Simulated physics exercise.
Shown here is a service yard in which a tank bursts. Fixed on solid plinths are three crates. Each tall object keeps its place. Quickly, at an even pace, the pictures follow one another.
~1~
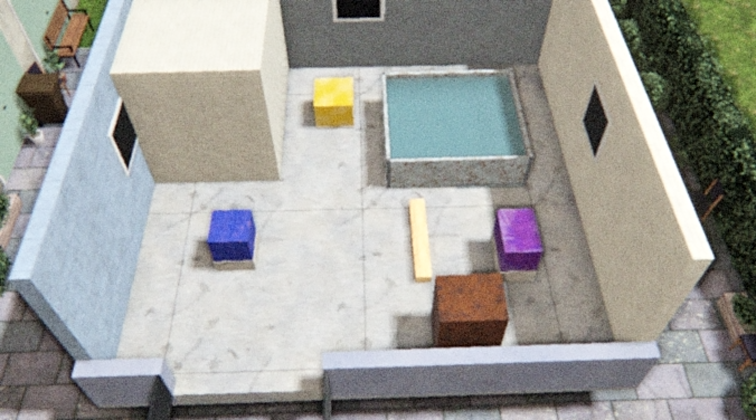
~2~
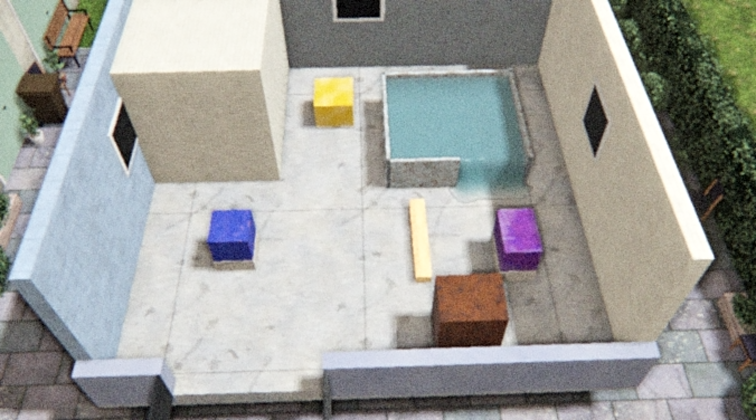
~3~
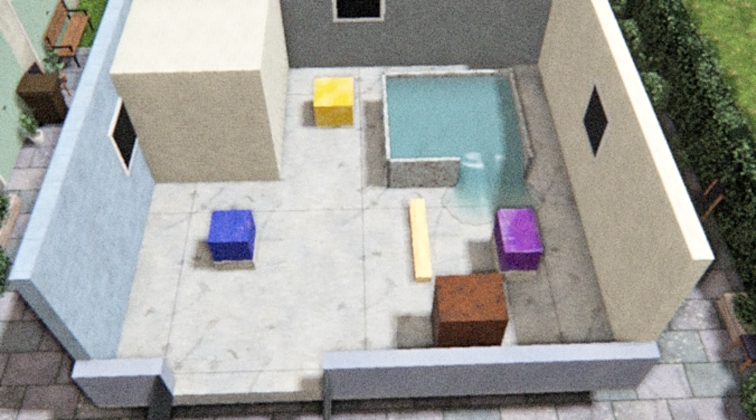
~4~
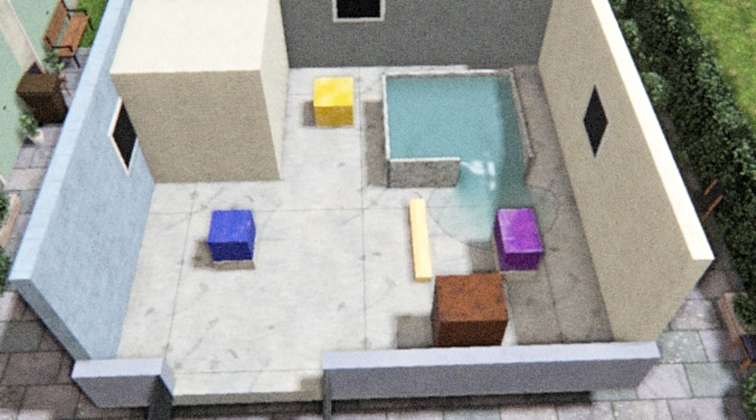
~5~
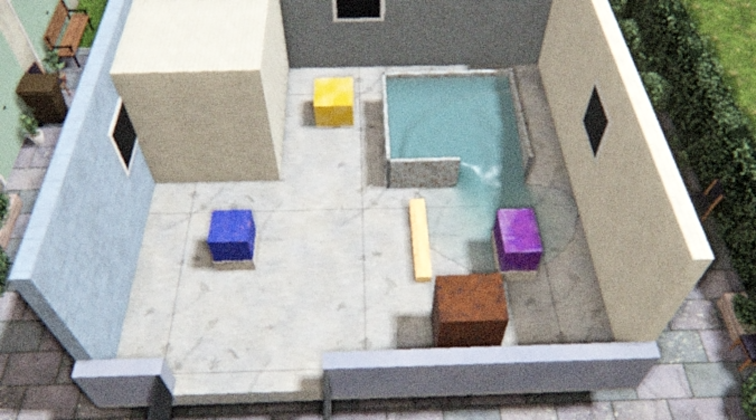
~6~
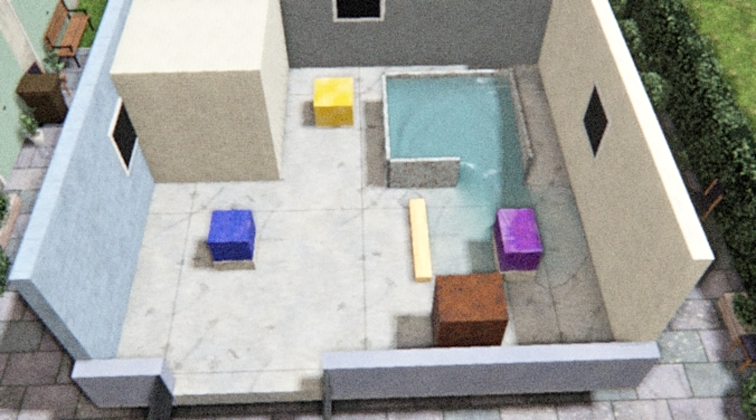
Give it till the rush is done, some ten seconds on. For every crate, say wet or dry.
Blue crate - dry; yellow crate - wet; purple crate - wet.
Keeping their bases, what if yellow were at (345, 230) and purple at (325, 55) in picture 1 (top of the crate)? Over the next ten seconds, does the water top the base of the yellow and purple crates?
As I read it, the yellow crate gets flooded and the purple crate stays clear.
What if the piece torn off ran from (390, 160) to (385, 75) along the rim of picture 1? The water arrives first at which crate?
That would be the yellow one.
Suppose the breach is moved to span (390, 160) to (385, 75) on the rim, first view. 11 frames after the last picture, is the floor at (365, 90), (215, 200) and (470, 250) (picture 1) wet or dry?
Obs. 1: Sodden; obs. 2: Sodden; obs. 3: Moisture-free.
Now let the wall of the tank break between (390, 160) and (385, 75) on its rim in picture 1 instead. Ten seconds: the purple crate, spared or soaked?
As far as I can tell, the purple crate stays clear.
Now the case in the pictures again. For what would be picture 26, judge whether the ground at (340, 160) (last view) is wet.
That point would be spared.
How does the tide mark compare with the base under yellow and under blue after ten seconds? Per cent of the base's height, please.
I'd say 180 per cent for the first one and 40 per cent for the second.
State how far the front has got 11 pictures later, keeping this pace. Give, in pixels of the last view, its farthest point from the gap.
Roughly at (297, 375).
A moment on, water covers 15 % of the floor; the blue crate not reached, the yellow crate not reached, the purple crate water round its plinth.
Next, water covers 30 % of the floor; the blue crate not reached, the yellow crate not reached, the purple crate water round its plinth.
Then, water covers 50 % of the floor; the blue crate not reached, the yellow crate not reached, the purple crate water round its plinth.
Later, water covers 75 % of the floor; the blue crate water round its plinth, the yellow crate not reached, the purple crate water round its plinth.
In the end, water covers 95 % of the floor; the blue crate stayed above the water, the yellow crate was topped, the purple crate was topped.
